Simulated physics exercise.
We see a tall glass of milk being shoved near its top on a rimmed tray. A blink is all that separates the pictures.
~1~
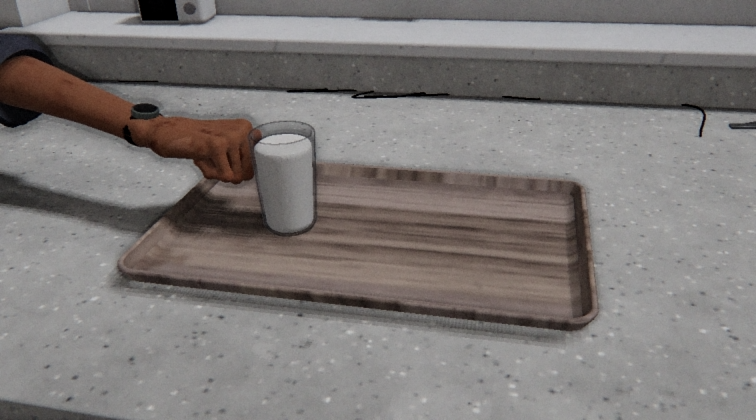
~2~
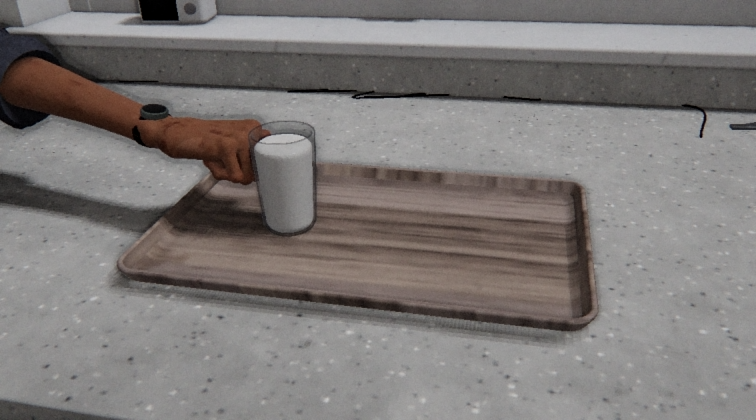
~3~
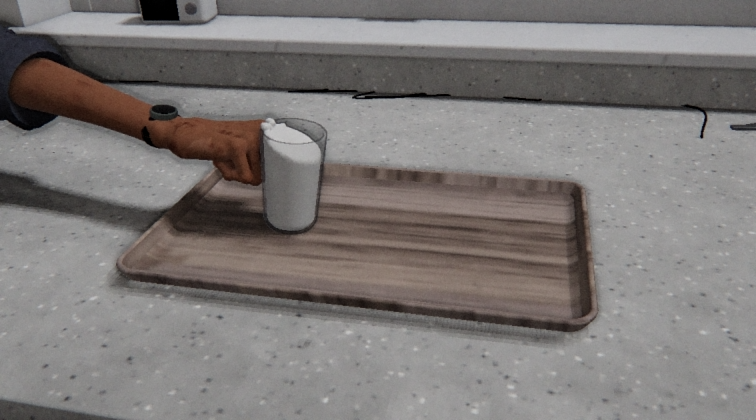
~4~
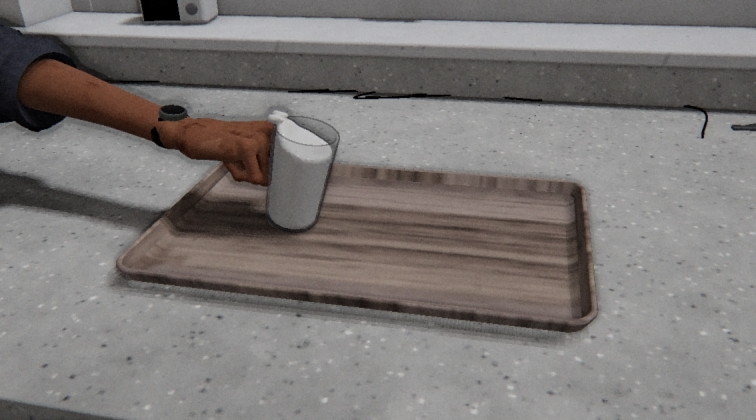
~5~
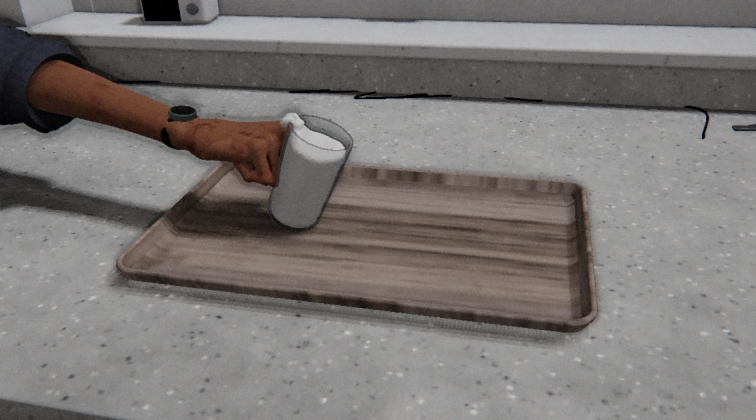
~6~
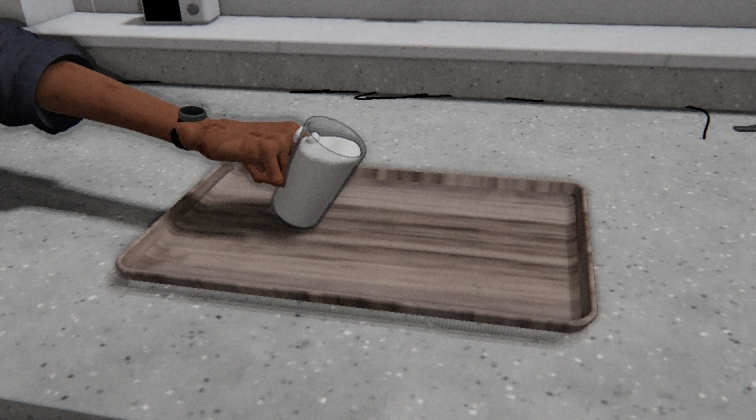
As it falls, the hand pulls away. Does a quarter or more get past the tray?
Yes, a quarter or more gets past it.
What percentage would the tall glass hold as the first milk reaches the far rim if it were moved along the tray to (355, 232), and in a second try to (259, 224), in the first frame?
First 65 per cent, second 40 per cent.
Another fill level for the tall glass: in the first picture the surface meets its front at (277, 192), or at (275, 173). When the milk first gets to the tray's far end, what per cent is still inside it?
First fill near 65 percent, second near 50 percent.
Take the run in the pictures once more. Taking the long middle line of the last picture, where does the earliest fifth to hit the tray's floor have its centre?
Near (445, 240).
A moment on, the tall glass lies on its side and 75 per cent is in the glass, 19 on the tray and 6 above or beyond its rim.
Next, the tall glass lies on its side and 41 per cent is in the glass, 53 on the tray and 6 above or beyond its rim.
Then the tall glass lies on its side and 25 per cent is in the glass, 48 on the tray and 27 above or beyond its rim.
Later the tall glass lies on its side and 14 per cent is in the glass, 47 on the tray and 39 above or beyond its rim.
Finally, 60 per cent is held by tray and glass, 40 is off the tray.
